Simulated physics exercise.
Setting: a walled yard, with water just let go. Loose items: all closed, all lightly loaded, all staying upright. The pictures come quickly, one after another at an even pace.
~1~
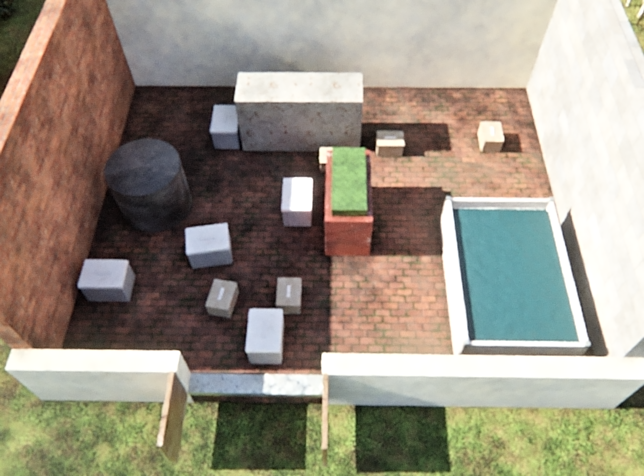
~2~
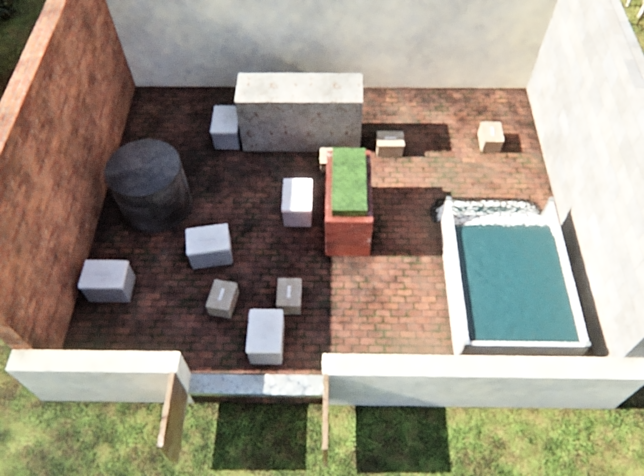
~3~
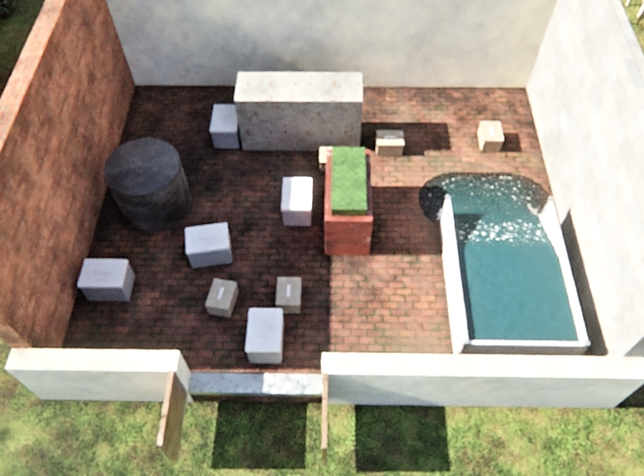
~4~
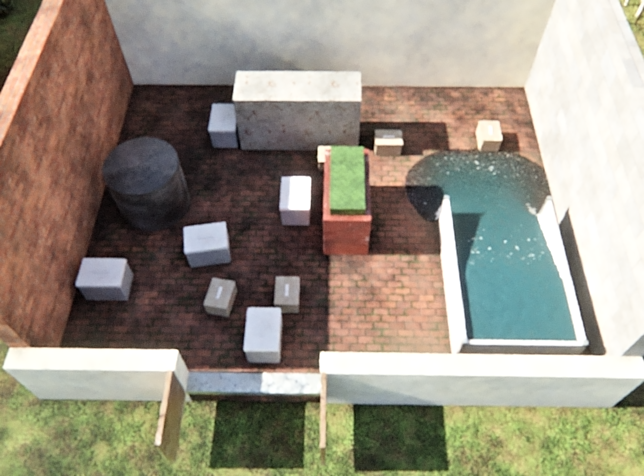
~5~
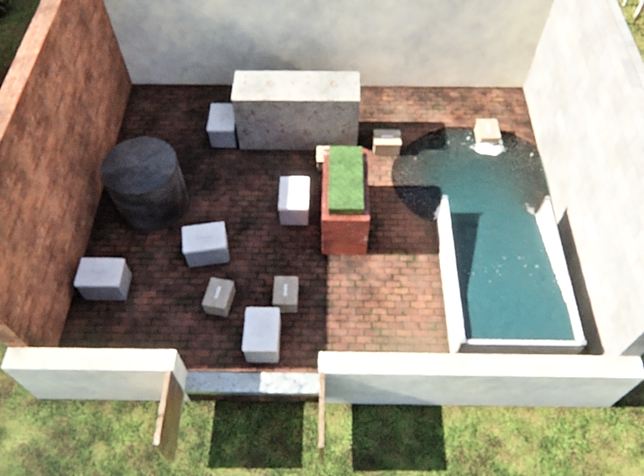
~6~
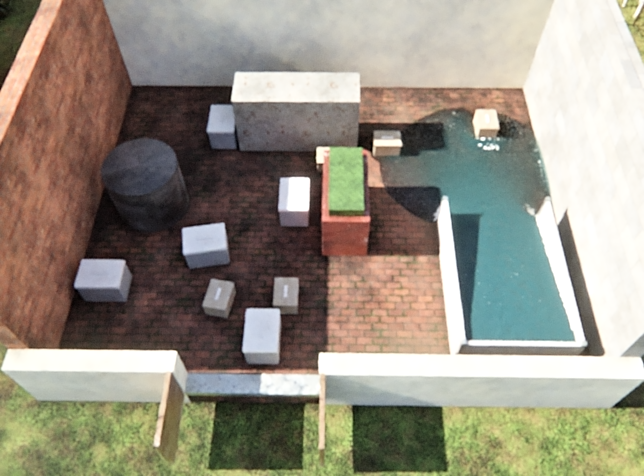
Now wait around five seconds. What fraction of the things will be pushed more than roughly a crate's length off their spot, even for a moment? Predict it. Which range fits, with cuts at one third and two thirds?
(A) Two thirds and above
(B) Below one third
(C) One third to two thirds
Below one third (B).
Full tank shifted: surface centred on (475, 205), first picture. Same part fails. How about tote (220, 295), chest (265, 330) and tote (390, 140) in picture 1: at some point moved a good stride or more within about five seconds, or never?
In order: Remained close by, remained close by, went well off.
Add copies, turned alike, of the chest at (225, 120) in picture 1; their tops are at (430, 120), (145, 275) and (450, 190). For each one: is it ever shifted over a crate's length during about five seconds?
Here's how it goes: Sent far off, never gets far, and lastly sent far off.
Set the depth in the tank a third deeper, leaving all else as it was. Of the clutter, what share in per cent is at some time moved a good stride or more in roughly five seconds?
30 per cent or so.
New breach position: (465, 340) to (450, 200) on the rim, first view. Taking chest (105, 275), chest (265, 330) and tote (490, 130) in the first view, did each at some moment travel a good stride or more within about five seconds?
Results in order: Cleared that distance / cleared that distance / stayed short.
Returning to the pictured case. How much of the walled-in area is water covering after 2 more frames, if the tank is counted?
My figure is about 30 percent.
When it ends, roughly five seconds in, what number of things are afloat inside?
That would be 2.
A moment on, 1 of 10 are well off their spots; 0 afloat.
Next, 2 of 10 are well off their spots; 2 afloat.
Later, 1 of 10 are well off their spots; 2 afloat.
In the end, 3 of 10 are well off their spots, and 3 have been at some point; 2 afloat.
